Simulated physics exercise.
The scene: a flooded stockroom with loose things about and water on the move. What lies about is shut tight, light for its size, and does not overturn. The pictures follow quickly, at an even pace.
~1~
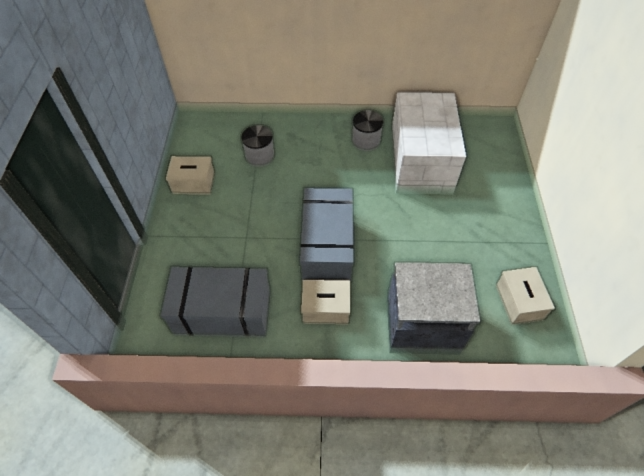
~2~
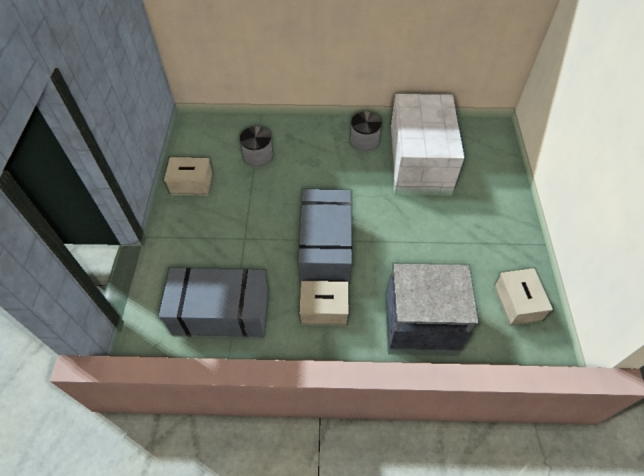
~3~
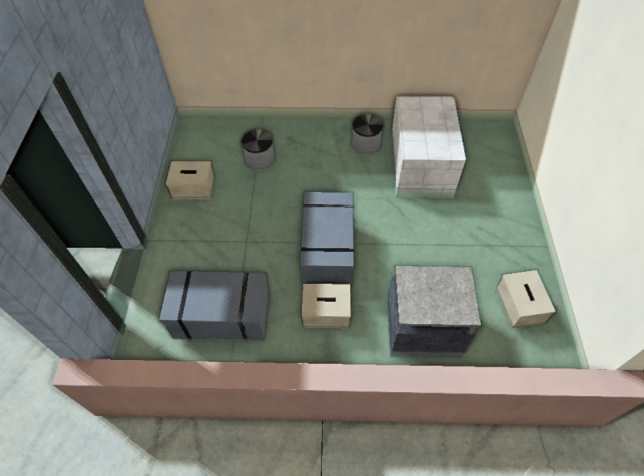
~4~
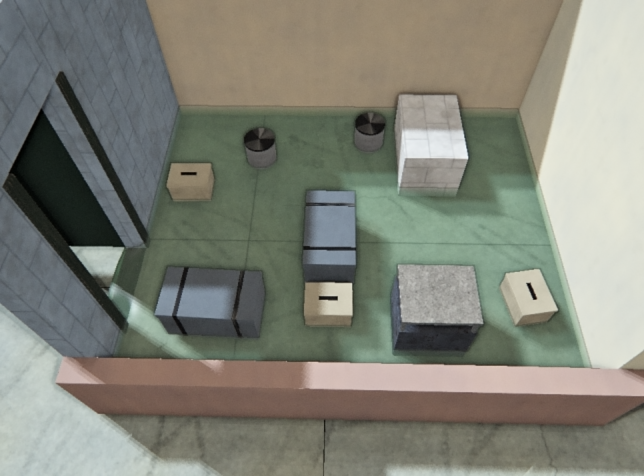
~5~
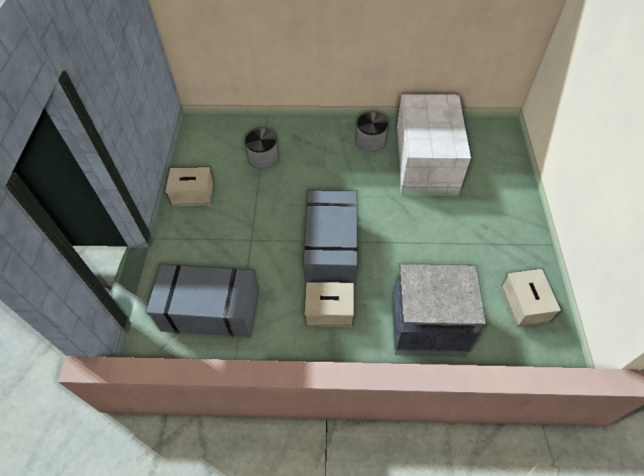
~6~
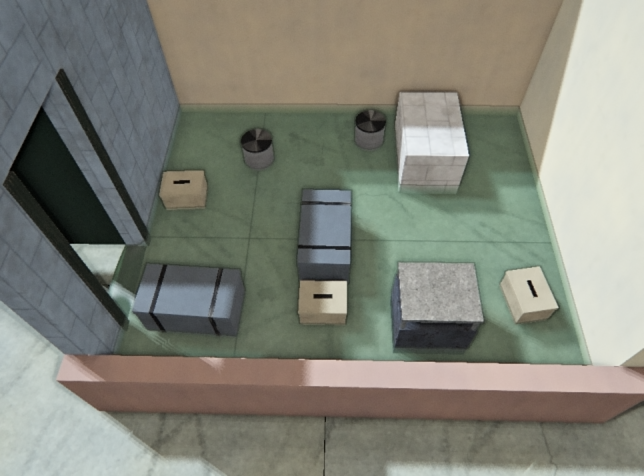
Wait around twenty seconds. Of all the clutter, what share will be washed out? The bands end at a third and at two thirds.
That comes to not even a third.
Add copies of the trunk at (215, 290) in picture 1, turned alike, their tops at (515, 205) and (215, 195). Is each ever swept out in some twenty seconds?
One after the other: Still in, stays.
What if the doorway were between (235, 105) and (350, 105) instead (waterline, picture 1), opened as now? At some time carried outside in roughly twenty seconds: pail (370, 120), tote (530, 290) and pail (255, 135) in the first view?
In that order: Washed out, still in, washed out.
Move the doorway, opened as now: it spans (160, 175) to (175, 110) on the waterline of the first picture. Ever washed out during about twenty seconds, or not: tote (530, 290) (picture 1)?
For that one: Inside.
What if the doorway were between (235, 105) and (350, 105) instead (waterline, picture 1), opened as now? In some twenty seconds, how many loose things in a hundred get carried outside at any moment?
I make it 70 per cent.
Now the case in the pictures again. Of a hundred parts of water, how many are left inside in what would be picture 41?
About 66 per cent.
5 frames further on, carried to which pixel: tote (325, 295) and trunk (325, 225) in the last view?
Close to (287, 305) and (294, 238).
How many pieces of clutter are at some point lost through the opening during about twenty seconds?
That makes 2.
A moment on, 0 of 7 are out; 7 afloat.
Next, 2 of 7 are out; 5 afloat.
Later, 2 of 7 are out; 4 afloat.
In the end, 2 of 7 are out; 4 afloat.
